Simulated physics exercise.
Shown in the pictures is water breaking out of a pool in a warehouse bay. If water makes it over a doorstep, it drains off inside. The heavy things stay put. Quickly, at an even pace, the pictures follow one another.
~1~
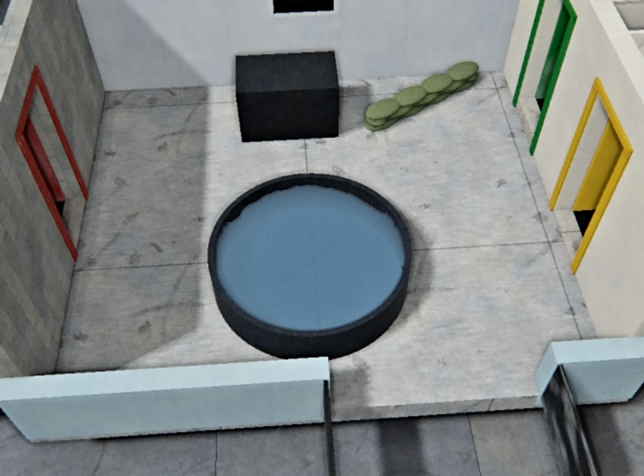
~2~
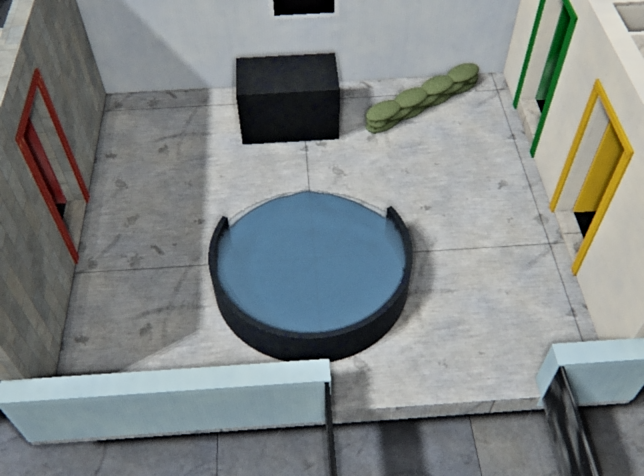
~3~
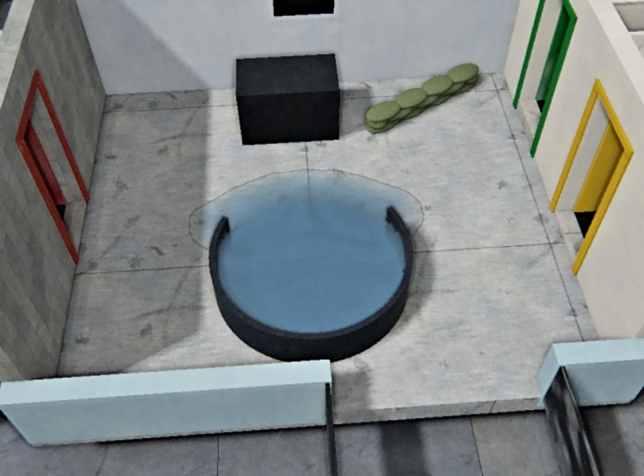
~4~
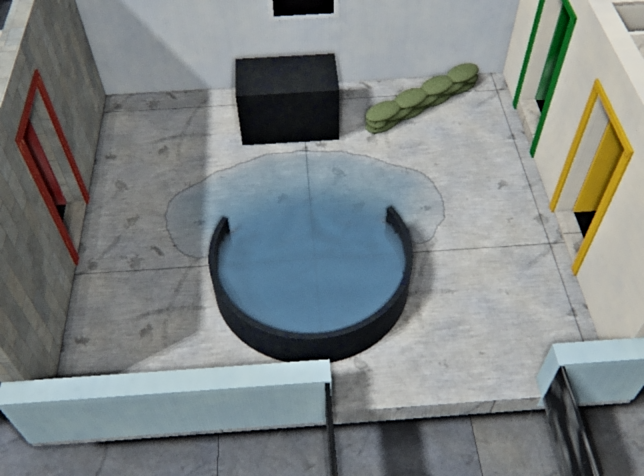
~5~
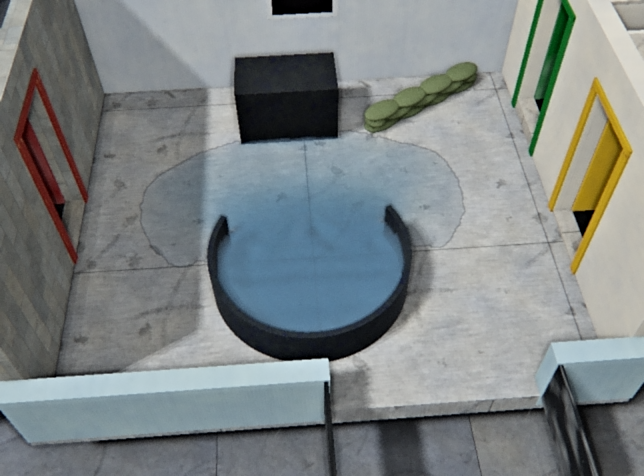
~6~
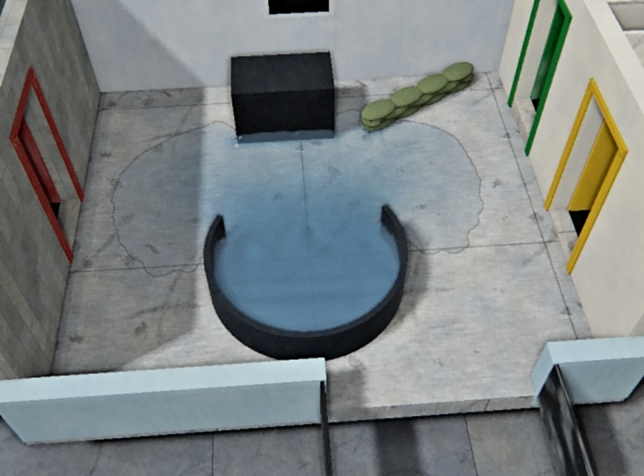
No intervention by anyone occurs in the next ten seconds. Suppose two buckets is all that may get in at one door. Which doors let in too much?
In turn: The yellow door is fine; the green door is fine; the red door is fine.
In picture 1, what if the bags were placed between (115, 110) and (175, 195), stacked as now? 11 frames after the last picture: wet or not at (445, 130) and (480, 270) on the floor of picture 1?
Submerged, spared.
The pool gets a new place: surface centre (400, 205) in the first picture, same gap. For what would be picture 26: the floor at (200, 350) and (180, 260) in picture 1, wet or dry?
Spared, soaked.
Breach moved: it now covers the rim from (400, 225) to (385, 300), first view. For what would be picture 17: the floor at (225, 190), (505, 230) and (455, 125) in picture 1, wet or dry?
Bone-dry, submerged, bone-dry.
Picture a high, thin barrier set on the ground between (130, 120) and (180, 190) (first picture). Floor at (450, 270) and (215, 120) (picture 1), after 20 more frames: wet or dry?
The first point ends up spared and the second ends up swamped.
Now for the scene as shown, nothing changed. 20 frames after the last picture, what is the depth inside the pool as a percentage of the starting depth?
Some 20 per cent.
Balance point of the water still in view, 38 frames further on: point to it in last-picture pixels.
The balance point is around (310, 182).
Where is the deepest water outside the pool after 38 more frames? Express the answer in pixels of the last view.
My pick is (409, 100).
A moment on, water covers 45 % of the floor; the yellow door not reached, the green door wet at the sill, nothing in, the red door wet at the sill, nothing in.
Next, water covers 45 % of the floor; the yellow door not reached, the green door wet at the sill, nothing in, the red door wet at the sill, nothing in.
Then, water covers 55 % of the floor; the yellow door wet at the sill, nothing in, the green door wet at the sill, nothing in, the red door wet at the sill, nothing in.
Later, water covers 90 % of the floor; the yellow door under two buckets in, the green door under two buckets in, the red door under two buckets in.
In the end, water covers 95 % of the floor; the yellow door under two buckets in, the green door under two buckets in, the red door under two buckets in.
